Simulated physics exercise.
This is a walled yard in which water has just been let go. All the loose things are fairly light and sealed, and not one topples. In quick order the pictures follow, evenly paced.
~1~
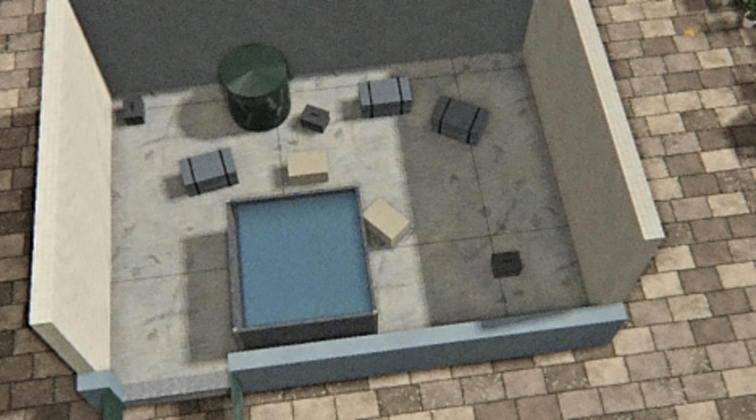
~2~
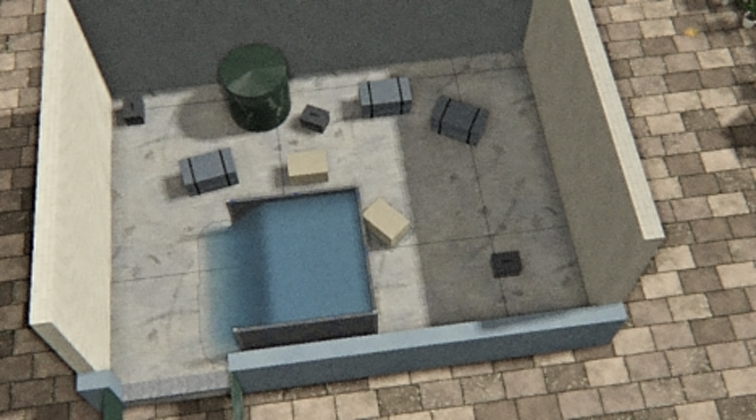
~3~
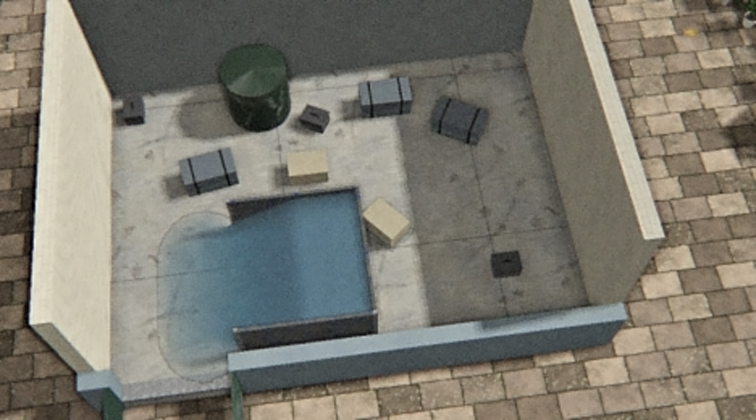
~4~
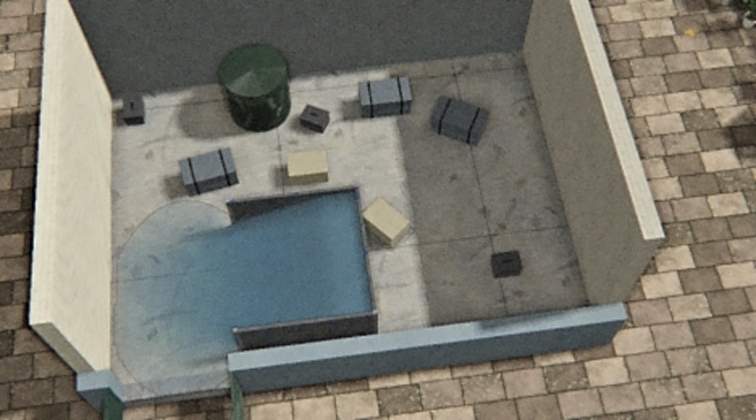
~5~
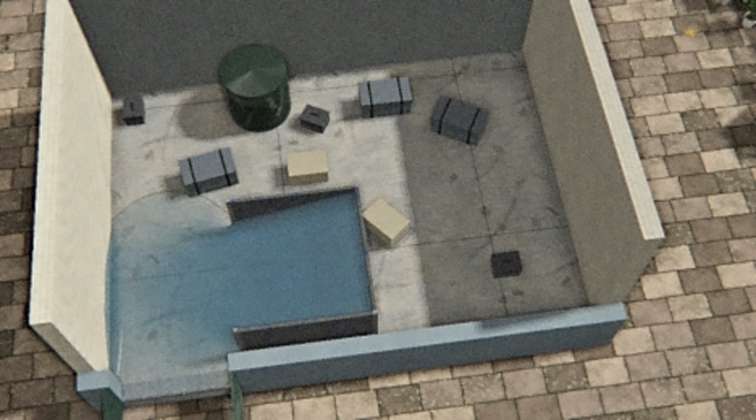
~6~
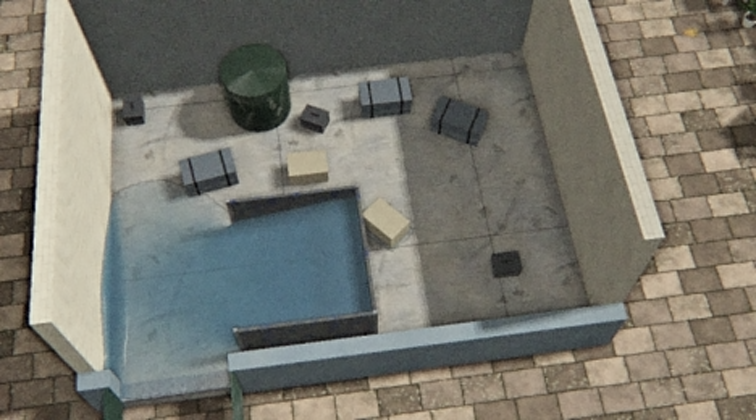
We see a walled yard with scattered trunks, boxes and a green barrel as blue water leaves the open left side of a tank, spreading across the pale floor to the left wall, while the objects stay in place.
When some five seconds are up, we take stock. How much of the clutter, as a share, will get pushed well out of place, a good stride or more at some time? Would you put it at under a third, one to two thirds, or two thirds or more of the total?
Middle band.
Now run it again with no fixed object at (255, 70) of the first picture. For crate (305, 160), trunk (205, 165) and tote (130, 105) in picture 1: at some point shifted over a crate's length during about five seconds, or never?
As listed: Under that, yes, moved that far.
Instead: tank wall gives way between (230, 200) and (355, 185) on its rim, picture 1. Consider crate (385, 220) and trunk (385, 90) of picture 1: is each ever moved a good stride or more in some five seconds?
Result, first then second: A shorter distance; at least that distance.
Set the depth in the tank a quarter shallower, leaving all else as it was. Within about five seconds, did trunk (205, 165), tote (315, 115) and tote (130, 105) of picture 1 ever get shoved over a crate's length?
The first one: Reaches it. The second: Doesn't reach it. The third: Reaches it.
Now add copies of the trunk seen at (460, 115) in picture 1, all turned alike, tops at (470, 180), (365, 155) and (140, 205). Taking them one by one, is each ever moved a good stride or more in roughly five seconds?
In sequence: Doesn't go far, doesn't go far, pushed clear.
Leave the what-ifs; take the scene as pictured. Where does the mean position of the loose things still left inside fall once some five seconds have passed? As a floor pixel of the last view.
Around (379, 179).
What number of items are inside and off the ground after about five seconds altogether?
My count is 2.
A moment on, 0 of 8 are well off their spots; 0 afloat.
Next, 1 of 8 are well off their spots; 1 afloat.
Later, 2 of 8 are well off their spots; 1 afloat.
In the end, 3 of 8 are well off their spots, and 3 have been at some point; 2 afloat.
